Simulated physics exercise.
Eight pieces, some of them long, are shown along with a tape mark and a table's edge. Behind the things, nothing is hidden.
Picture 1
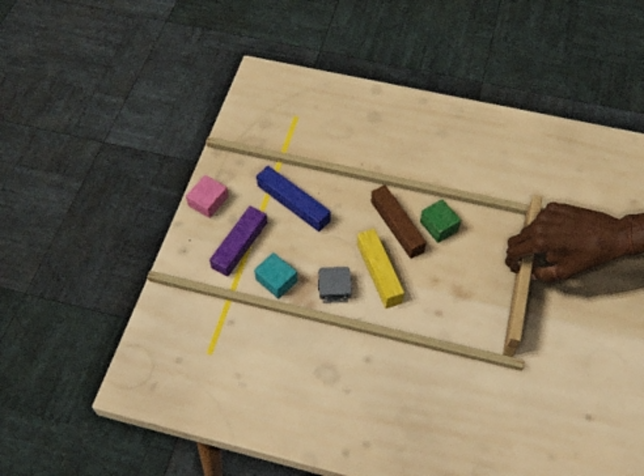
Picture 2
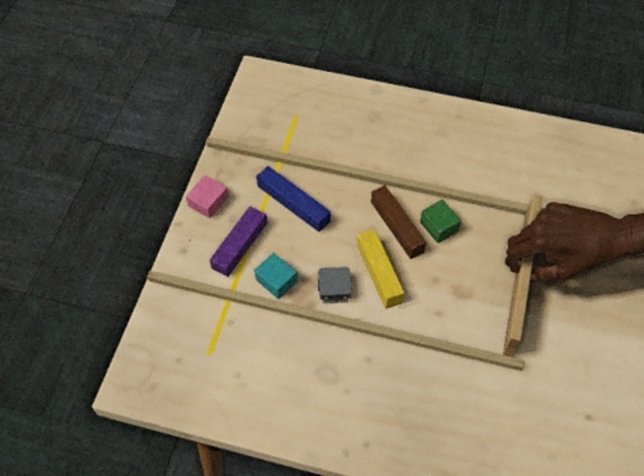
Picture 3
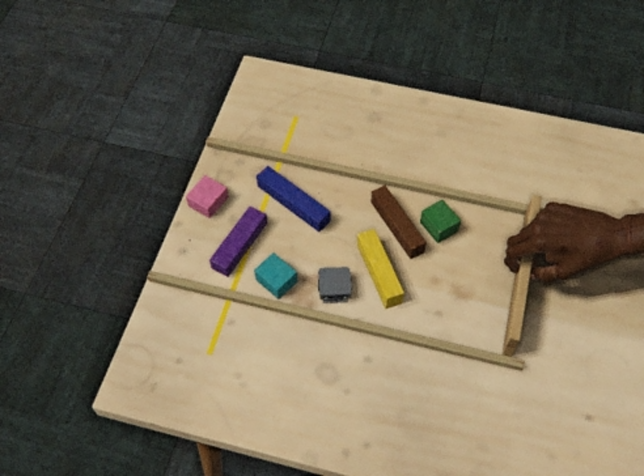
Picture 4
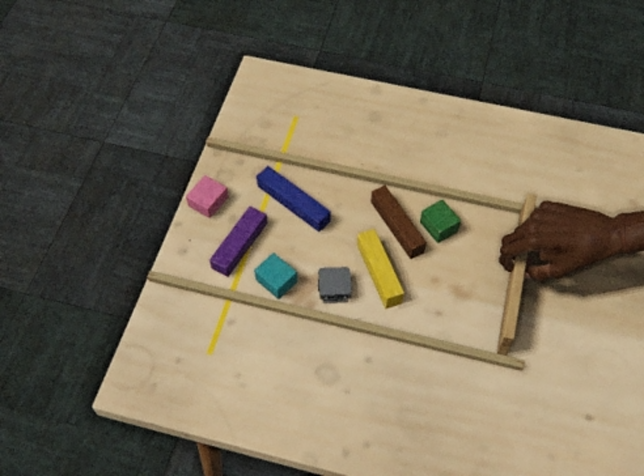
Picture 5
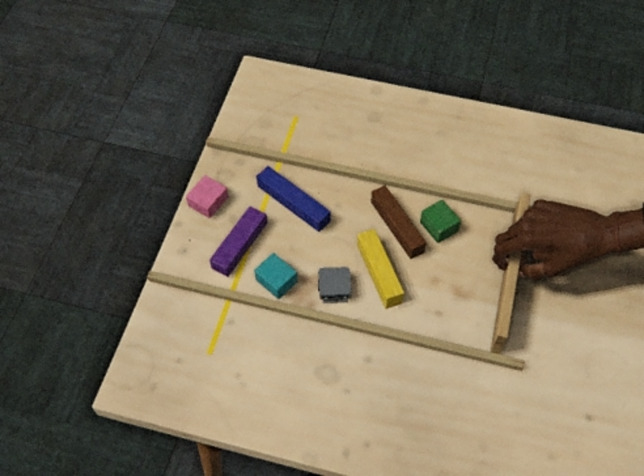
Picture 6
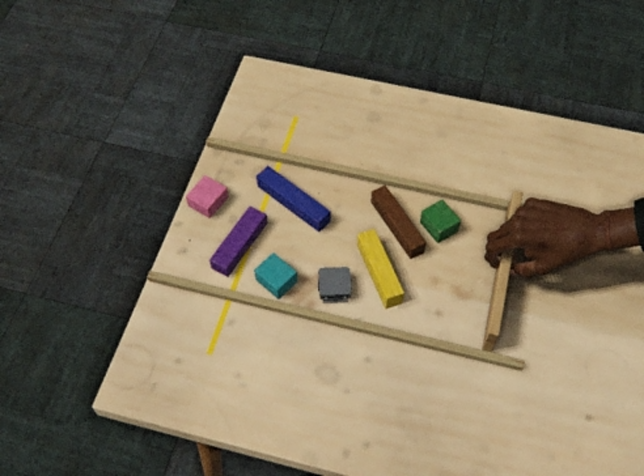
On a wooden tabletop, a hand slides a wooden bar slightly left between two rails toward colourful blocks that stay still.
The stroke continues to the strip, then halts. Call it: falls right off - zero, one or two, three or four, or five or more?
Call: Zero.
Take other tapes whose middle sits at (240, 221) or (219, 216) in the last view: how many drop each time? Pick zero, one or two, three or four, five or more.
In order, you'd get one to two falling, then three to four.
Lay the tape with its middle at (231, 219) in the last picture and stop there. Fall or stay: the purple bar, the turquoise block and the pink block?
Observed: Purple bar toppled; turquoise block toppled; pink block toppled.
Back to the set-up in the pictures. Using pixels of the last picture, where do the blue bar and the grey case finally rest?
The first one ends at (209, 172), the second at (205, 266).
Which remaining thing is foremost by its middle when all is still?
It's the pink block that is foremost.
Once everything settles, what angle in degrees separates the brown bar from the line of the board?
I'd put it at about 35°.
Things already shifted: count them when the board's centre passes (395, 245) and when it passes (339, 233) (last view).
First position 3; second position 6.
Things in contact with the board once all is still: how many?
3 in contact.
Soon after, none off yet; pink block at rest near (207, 197); purple bar at rest near (239, 241); blue bar at rest near (293, 198).
In the end, the number that fall off is zero.
